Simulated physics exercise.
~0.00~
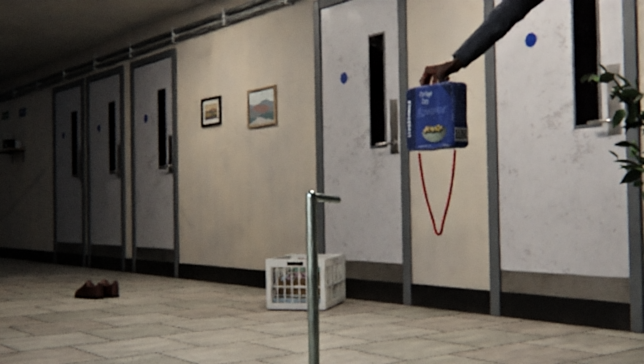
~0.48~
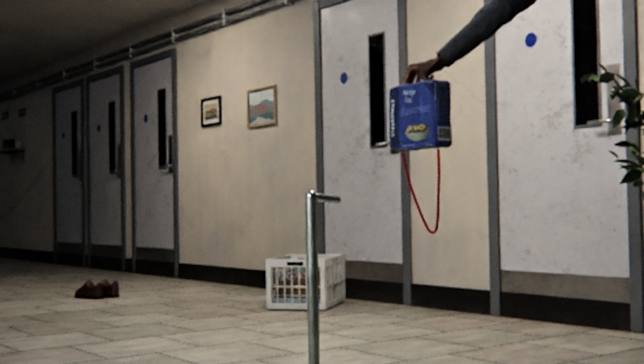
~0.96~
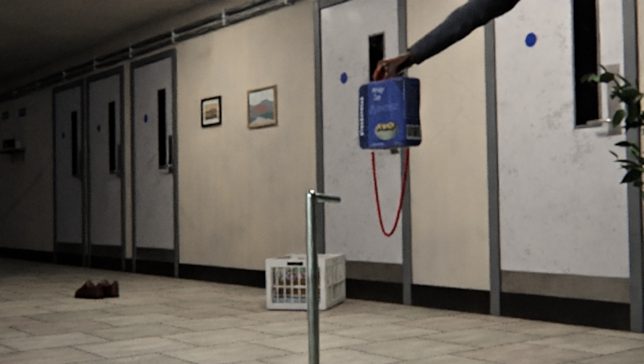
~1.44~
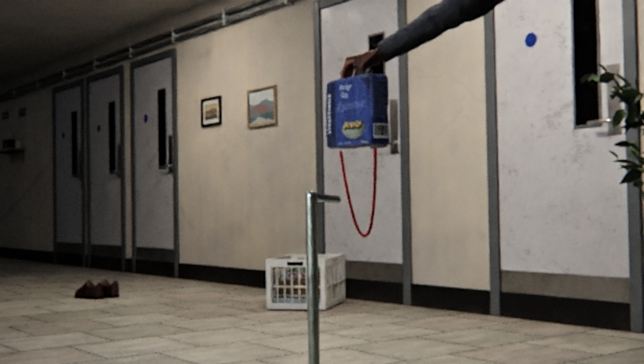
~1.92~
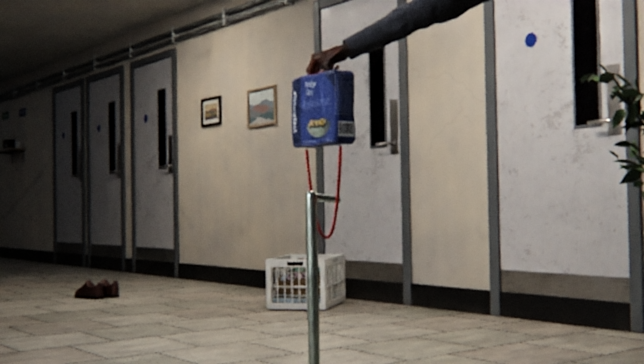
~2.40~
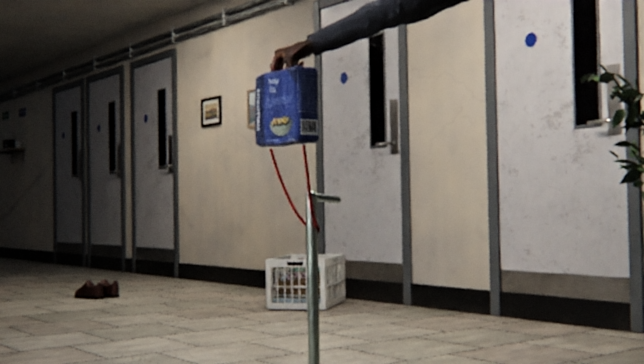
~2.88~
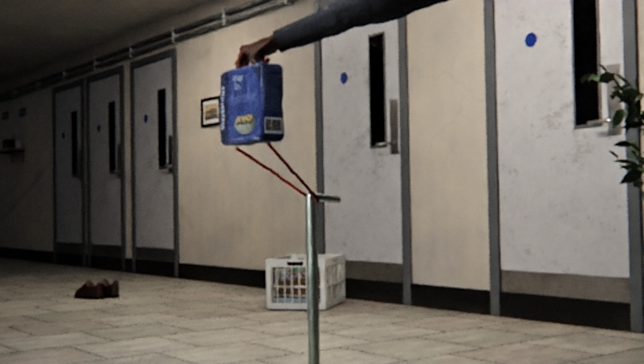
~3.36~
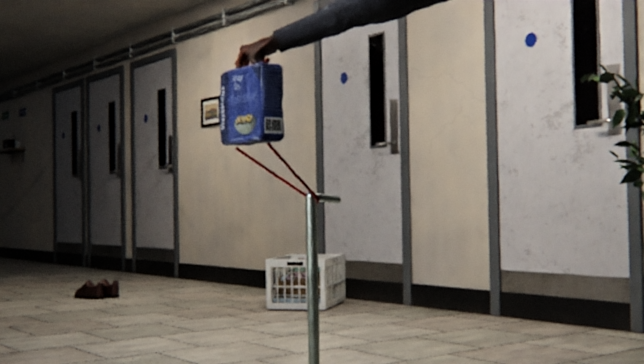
In the video, a hand carries a blue bag with a hanging red cord loop leftward through a hallway, passing over a metal post. The loop catches on the post's hook and pulls taut, and the hand stops with the bag held just past it.
